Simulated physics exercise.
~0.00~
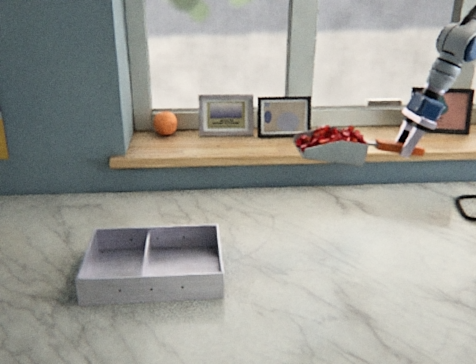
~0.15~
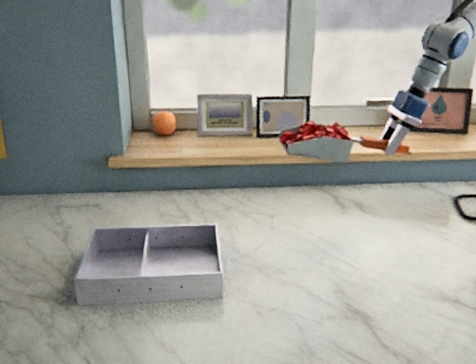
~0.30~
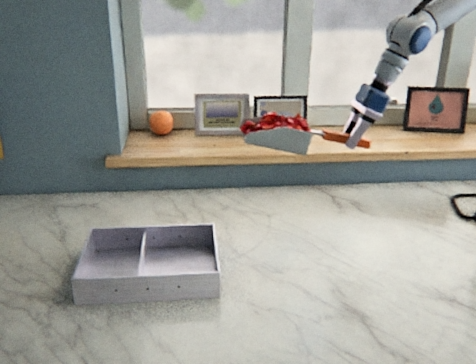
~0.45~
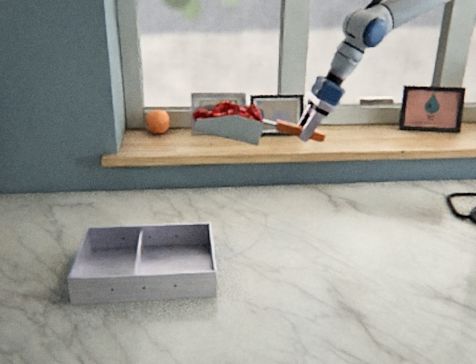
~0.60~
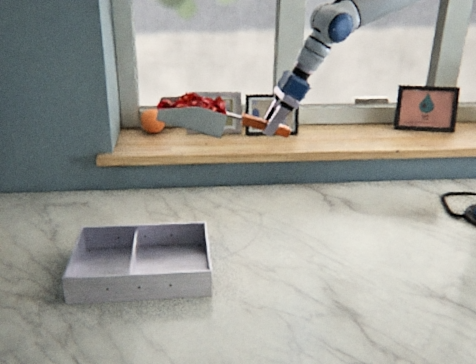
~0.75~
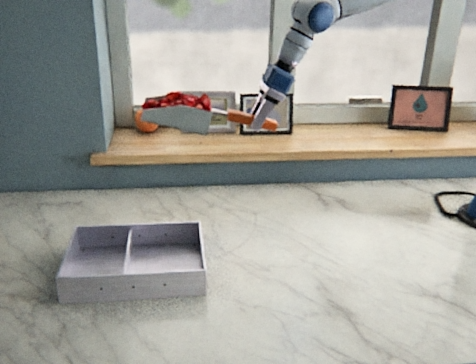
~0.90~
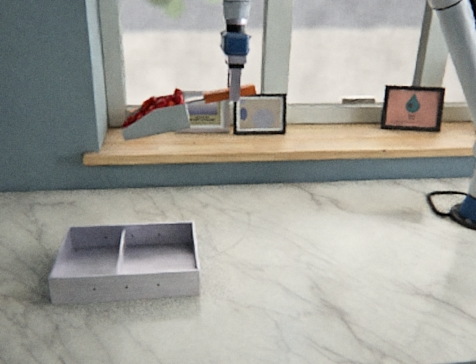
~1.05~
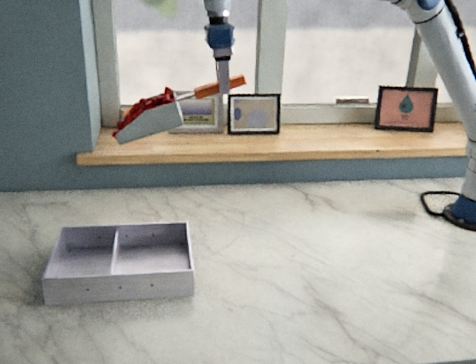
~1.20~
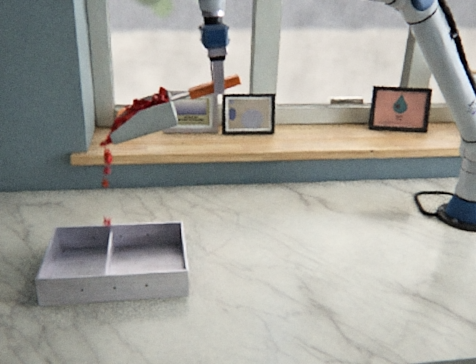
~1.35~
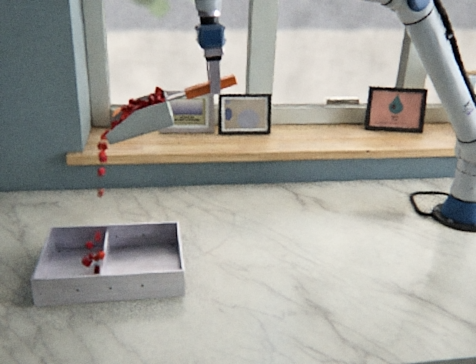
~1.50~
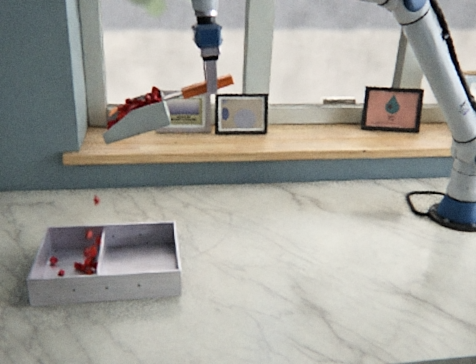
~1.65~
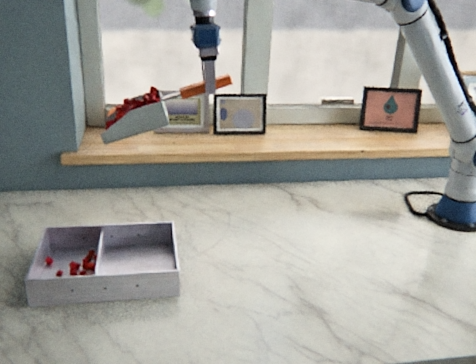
A robot arm carries a scoop of red pieces left and tips some into a divided box.
